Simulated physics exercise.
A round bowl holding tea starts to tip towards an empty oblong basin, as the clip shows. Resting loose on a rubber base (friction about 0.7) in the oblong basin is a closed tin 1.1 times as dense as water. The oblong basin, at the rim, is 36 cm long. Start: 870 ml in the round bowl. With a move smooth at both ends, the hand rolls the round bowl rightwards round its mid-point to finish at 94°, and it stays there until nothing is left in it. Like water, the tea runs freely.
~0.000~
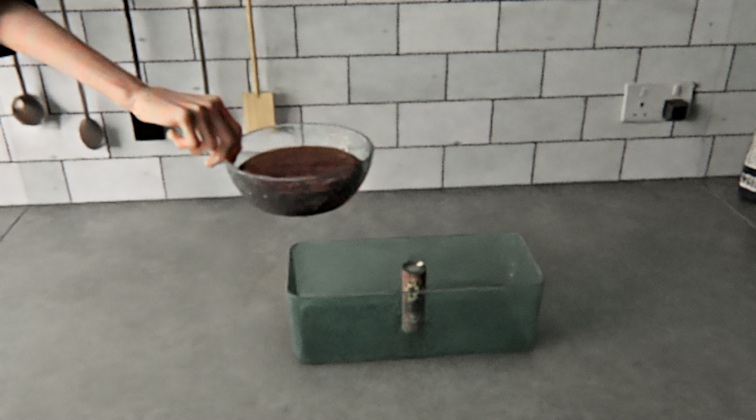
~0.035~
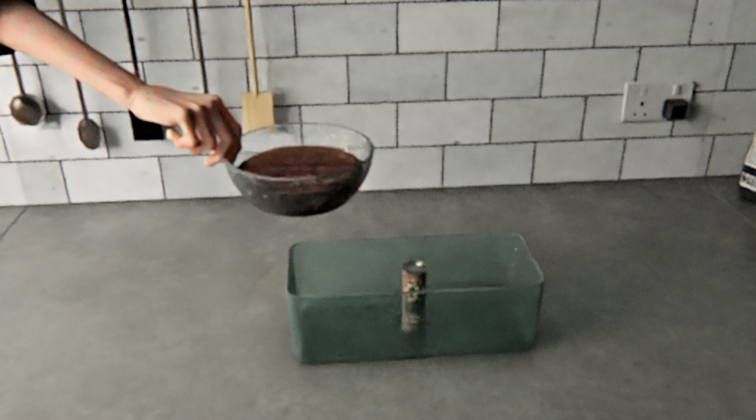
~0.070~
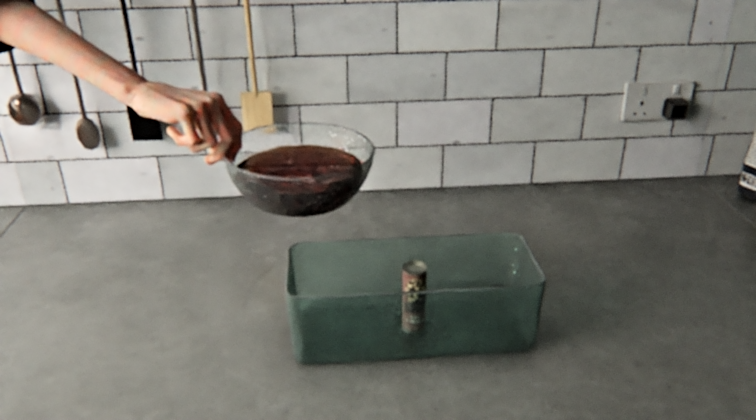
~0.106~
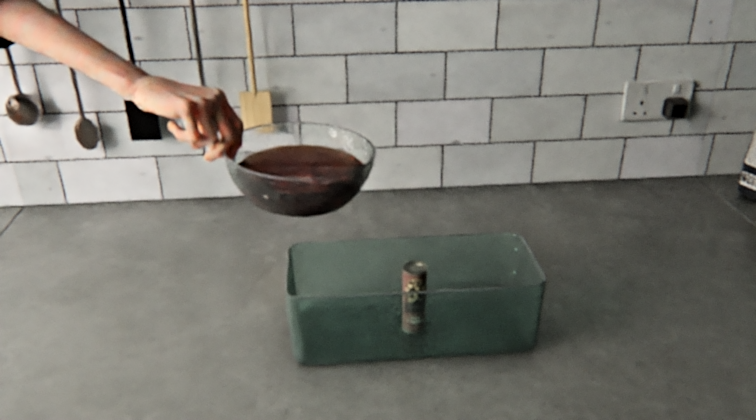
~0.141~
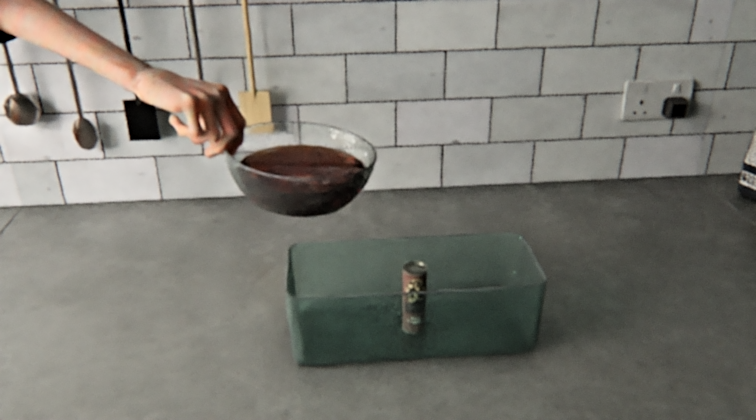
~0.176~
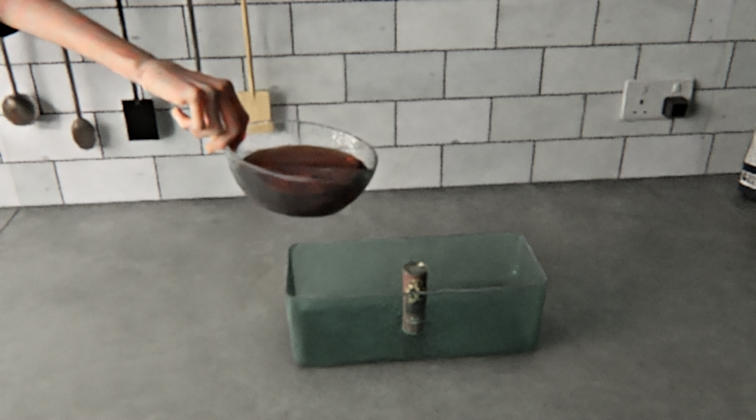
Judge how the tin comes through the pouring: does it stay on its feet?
Yes.
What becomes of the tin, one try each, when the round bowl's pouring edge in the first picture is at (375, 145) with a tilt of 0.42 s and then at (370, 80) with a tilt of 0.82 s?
In the first try it comes down; in the second it remains standing.
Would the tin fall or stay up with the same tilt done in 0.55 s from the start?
In that case the tin overturns.
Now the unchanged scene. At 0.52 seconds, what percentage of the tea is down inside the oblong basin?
Some 7 per cent.
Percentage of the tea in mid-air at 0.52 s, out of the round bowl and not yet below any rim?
Near 46 per cent at that time.
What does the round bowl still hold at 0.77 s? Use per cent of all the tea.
Roughly 4 per cent.
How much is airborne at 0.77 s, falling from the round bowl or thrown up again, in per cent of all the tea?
Something like 7 per cent of the total.
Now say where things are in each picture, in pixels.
In the first frame, tilt 0°; pouring edge (373, 147); surface from (235, 170) to (366, 164); the oblong basin's rim runs from (289, 270) to (532, 258); the tin's top is at (414, 270).
In the second frame, tilt 0°; pouring edge (373, 148); surface from (234, 169) to (366, 164).
In the third frame, tilt 2°; pouring edge (373, 149); surface from (234, 168) to (366, 165).
In the fourth frame, tilt 4°; pouring edge (374, 151); surface from (234, 167) to (367, 166).
In the fifth frame, tilt 7°; pouring edge (375, 154); surface from (235, 166) to (367, 167).
In the sixth frame, tilt 10°; pouring edge (377, 159); surface from (236, 165) to (369, 169).
After 0.52 s the tilt is 66° and 47 per cent is still to pour; the tin stands where it began.
After 0.77 s the tilt is 93° and 4 per cent is still to pour; the tin stands where it began.
After 1.03 s the tilt is 94° and 0 per cent is still to pour; the tin stands where it began.
After 1.32 s the tilt is 94° and 0 per cent is still to pour; the tin stands where it began.
In the end the tin stands where it began.
